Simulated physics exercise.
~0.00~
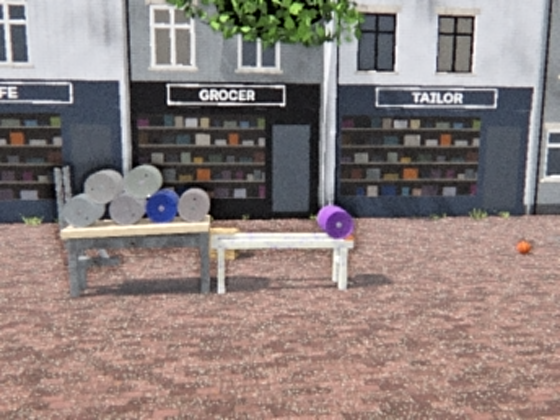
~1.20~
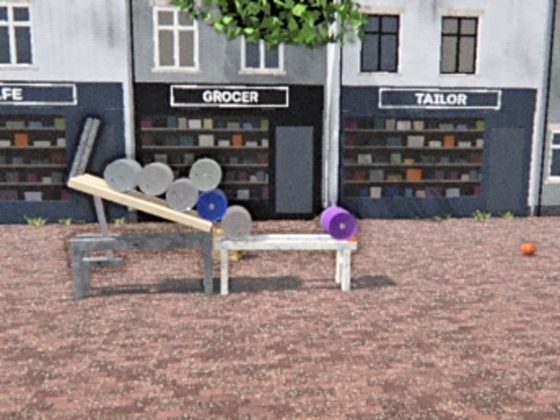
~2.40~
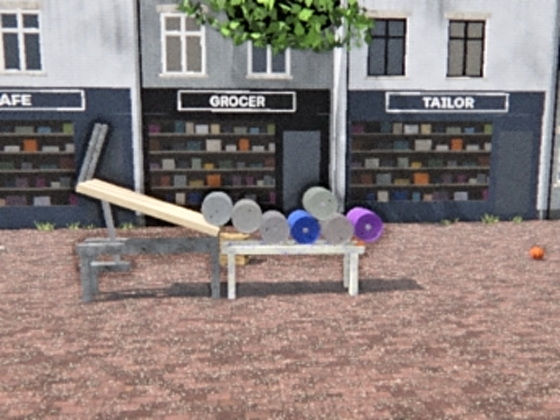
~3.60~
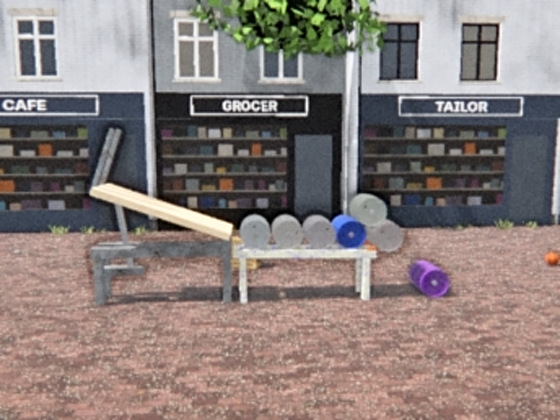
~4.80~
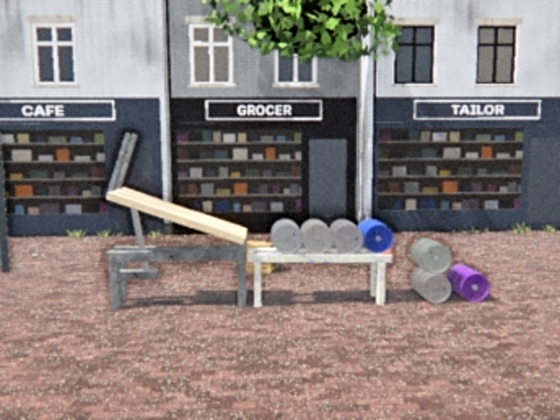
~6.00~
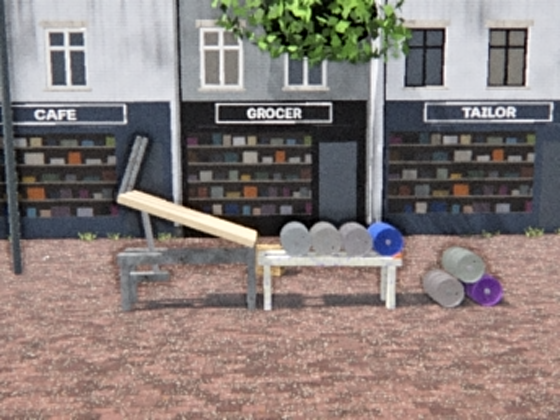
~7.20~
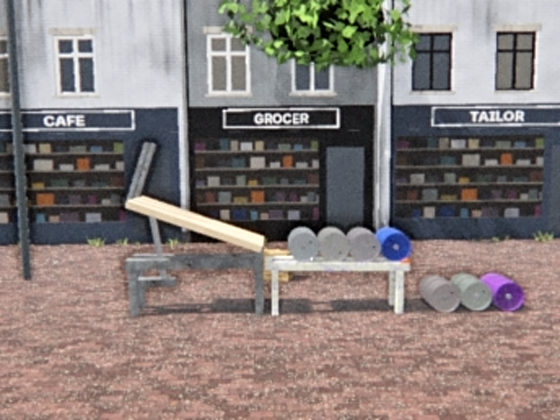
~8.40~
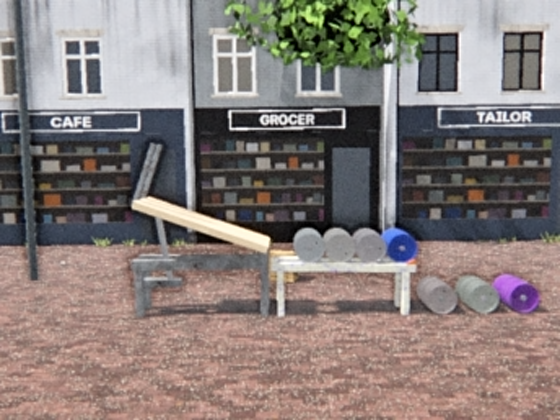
A wooden deck on a grey stand, heaped with grey kegs and a blue one, faces the viewer on a brick-paved street before a cafe, a grocer and a tailor, with a white rack to its right holding a purple keg. The deck's left end rises, and the kegs roll down to the right onto the rack. They crowd against the purple keg, which drops off the right end to the ground. Two grey kegs follow it over and settle into a row beside it. The blue keg stays at the rack's right end with three grey ones, while the purple lies on the paving.
